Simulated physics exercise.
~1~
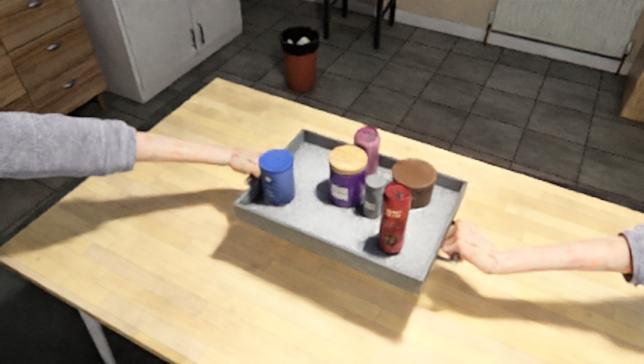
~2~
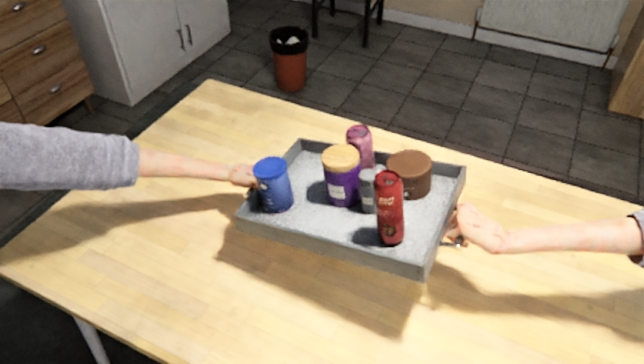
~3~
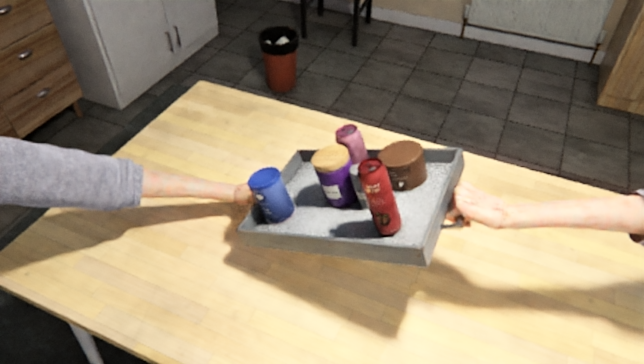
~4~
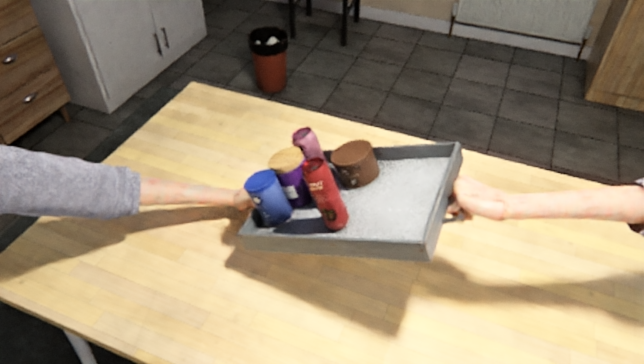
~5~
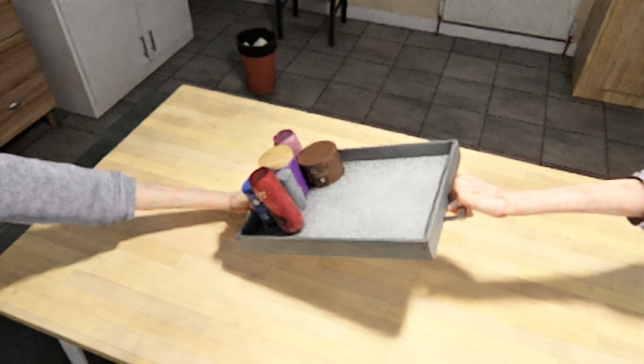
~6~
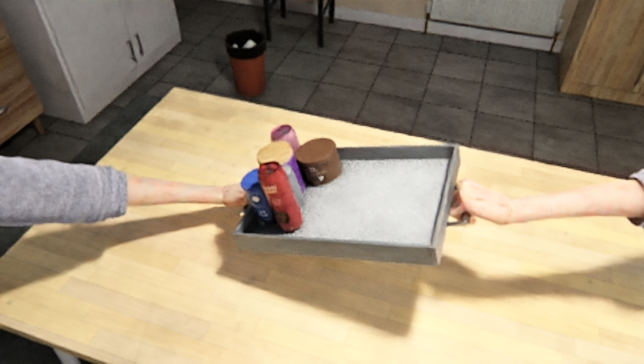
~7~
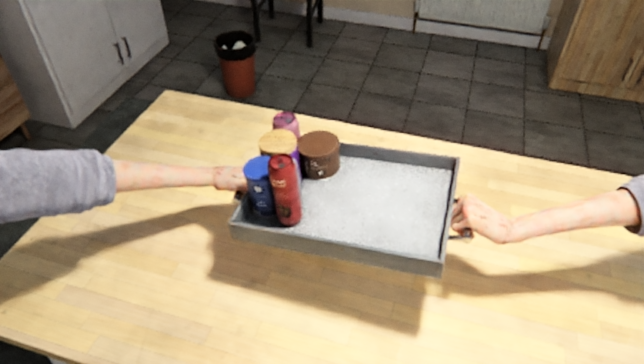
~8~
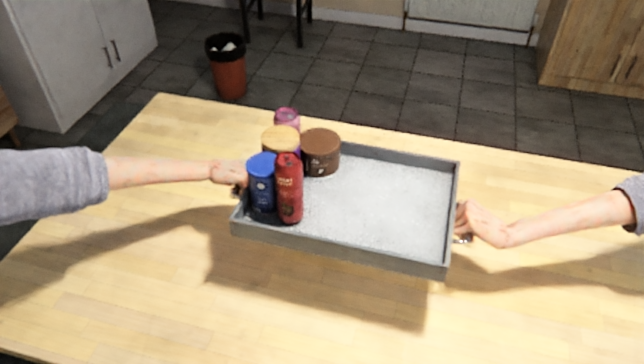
At the start, two hands hold a grey tray above a wooden table, with a blue tin, a purple jar, a pink can, a brown tub, a red can and a small grey shaker standing on it. The hands tip the tray left edge down, and the items begin to lean. The red can, purple jar and others slide left toward the blue tin, bunching at the lower side. The hands then bring the tray back toward level, and the leaning items settle upright. It ends with everything clustered at the left, the rest of the tray empty.
